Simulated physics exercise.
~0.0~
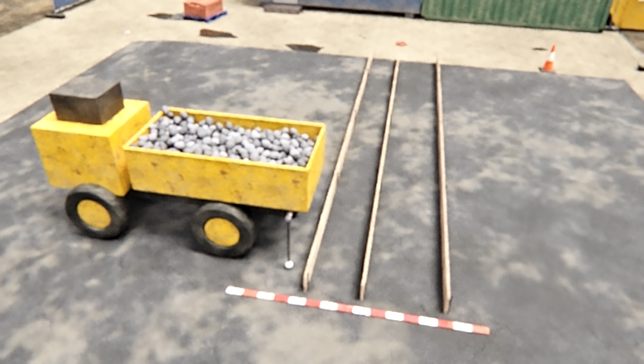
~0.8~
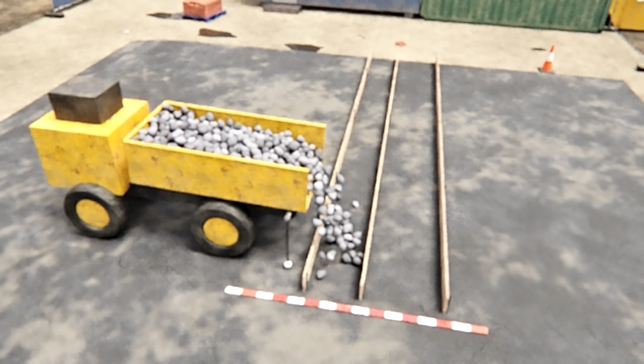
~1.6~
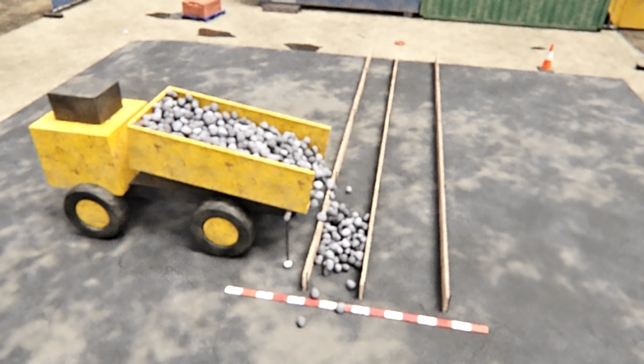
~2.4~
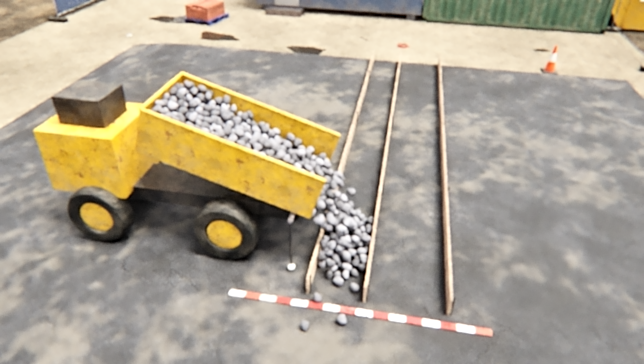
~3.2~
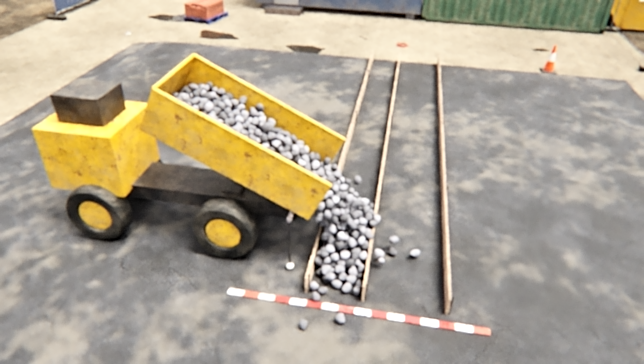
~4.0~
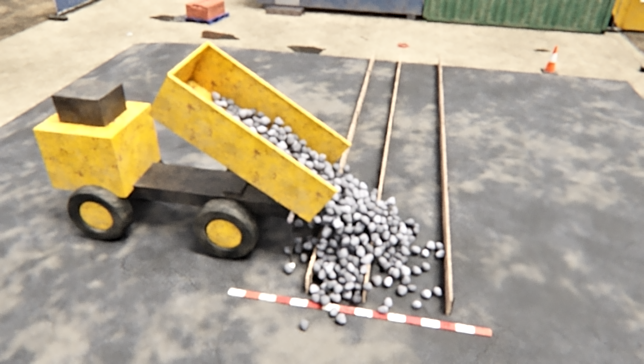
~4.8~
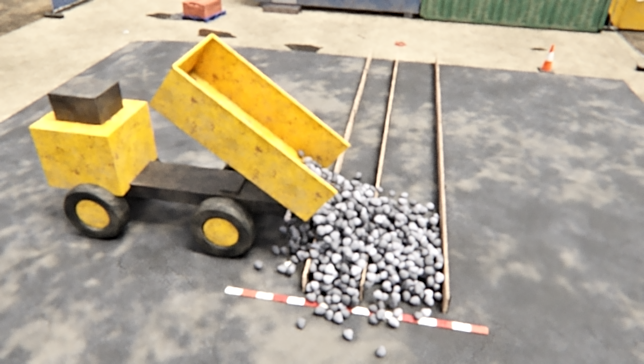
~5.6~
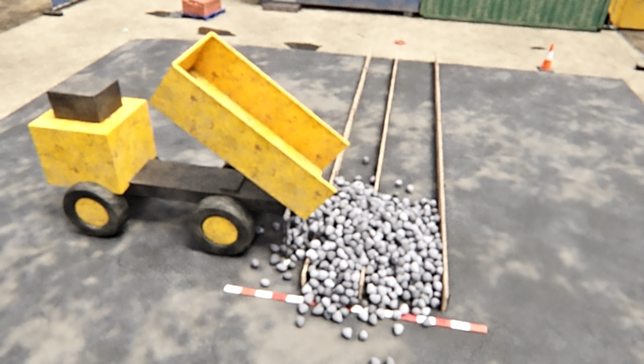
Yellow tipper truck raising its body and pouring grey stones across boards on the ground, ending empty beside a spread heap.
